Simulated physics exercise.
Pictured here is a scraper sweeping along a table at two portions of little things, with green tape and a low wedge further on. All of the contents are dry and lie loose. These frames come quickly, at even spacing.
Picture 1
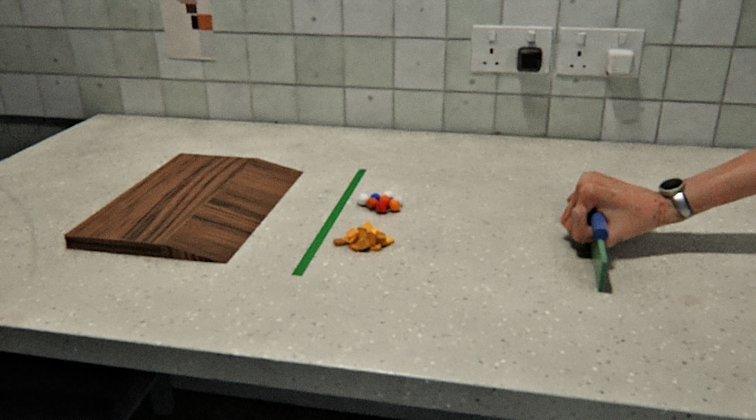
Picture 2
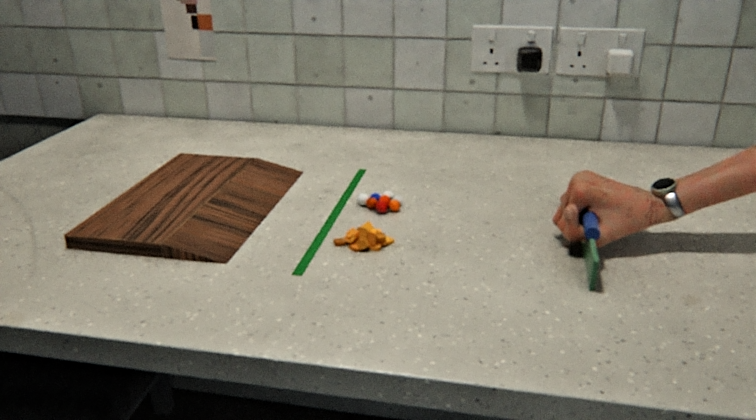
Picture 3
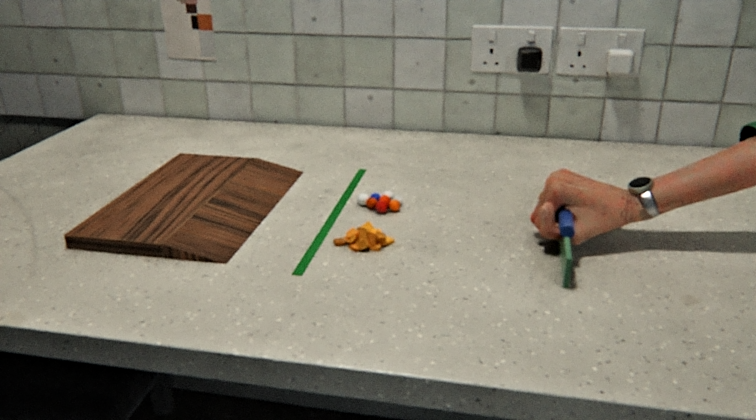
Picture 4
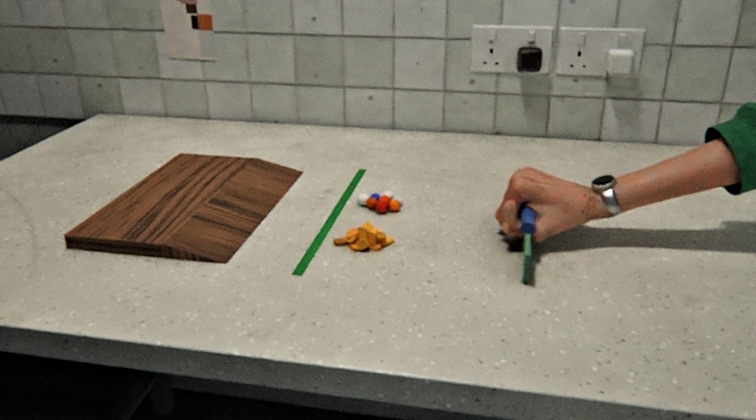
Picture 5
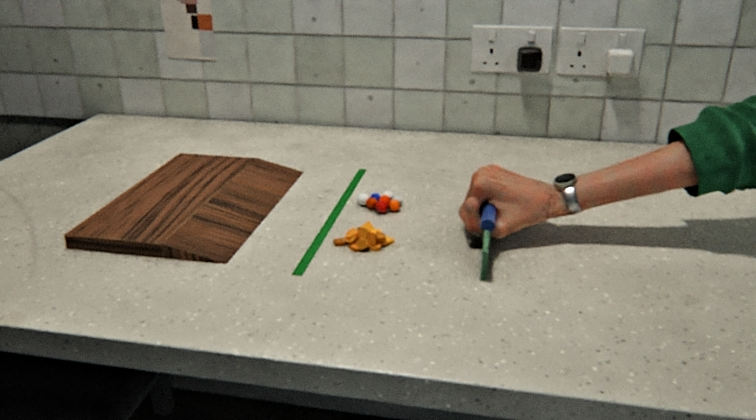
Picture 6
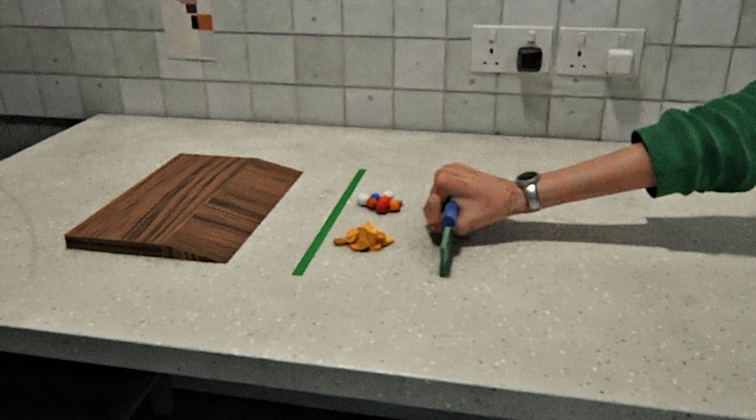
On a speckled kitchen counter, a hand sliding a blue-handled scraper leftward toward two small piles lying still beside green tape.
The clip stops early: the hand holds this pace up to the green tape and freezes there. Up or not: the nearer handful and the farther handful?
In the end the nearer handful isn't pushed up while the farther handful puts some on top.
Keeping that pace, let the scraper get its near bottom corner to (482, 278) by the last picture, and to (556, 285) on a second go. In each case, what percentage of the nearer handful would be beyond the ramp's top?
First 0 per cent, second 0 per cent.
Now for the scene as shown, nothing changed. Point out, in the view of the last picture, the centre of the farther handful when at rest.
About (51, 172).
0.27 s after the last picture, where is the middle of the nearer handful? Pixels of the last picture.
Centre, estimated: (280, 233).
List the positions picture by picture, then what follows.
Scraper at (602, 267), at rest; green tape at (360, 173); top of the ramp at (170, 237); nearer handful at (363, 237), a few small crackers; farther handful at (385, 201), a few gumballs, in the first frame.
Scraper at (593, 267); farther handful at (385, 201), in the second frame.
Scraper at (567, 264); nearer handful at (363, 237), in the third frame.
Scraper at (526, 261); farther handful at (385, 201), in the fourth frame.
Scraper at (485, 257); nearer handful at (363, 237), in the fifth frame.
Scraper at (444, 253); green tape at (360, 173); top of the ramp at (170, 237); nearer handful at (363, 237); farther handful at (385, 201), in the sixth frame.
Then, 0.12 s after the last picture, scraper still moving, near (382, 195); nearer handful all short of the ramp; farther handful all short of the ramp.
Then, 0.27 s after the last picture, scraper stopped at the green tape; nearer handful all short of the ramp; farther handful all short of the ramp.
Then, 0.55 s after the last picture, scraper stopped at the green tape; nearer handful a small part on the ramp, nearly all short of the ramp; farther handful most past the top, a small part on the ramp.
By the end, scraper stopped at the green tape; nearer handful none past the top, a small part on the ramp, nearly all short of the ramp; farther handful all past the top.
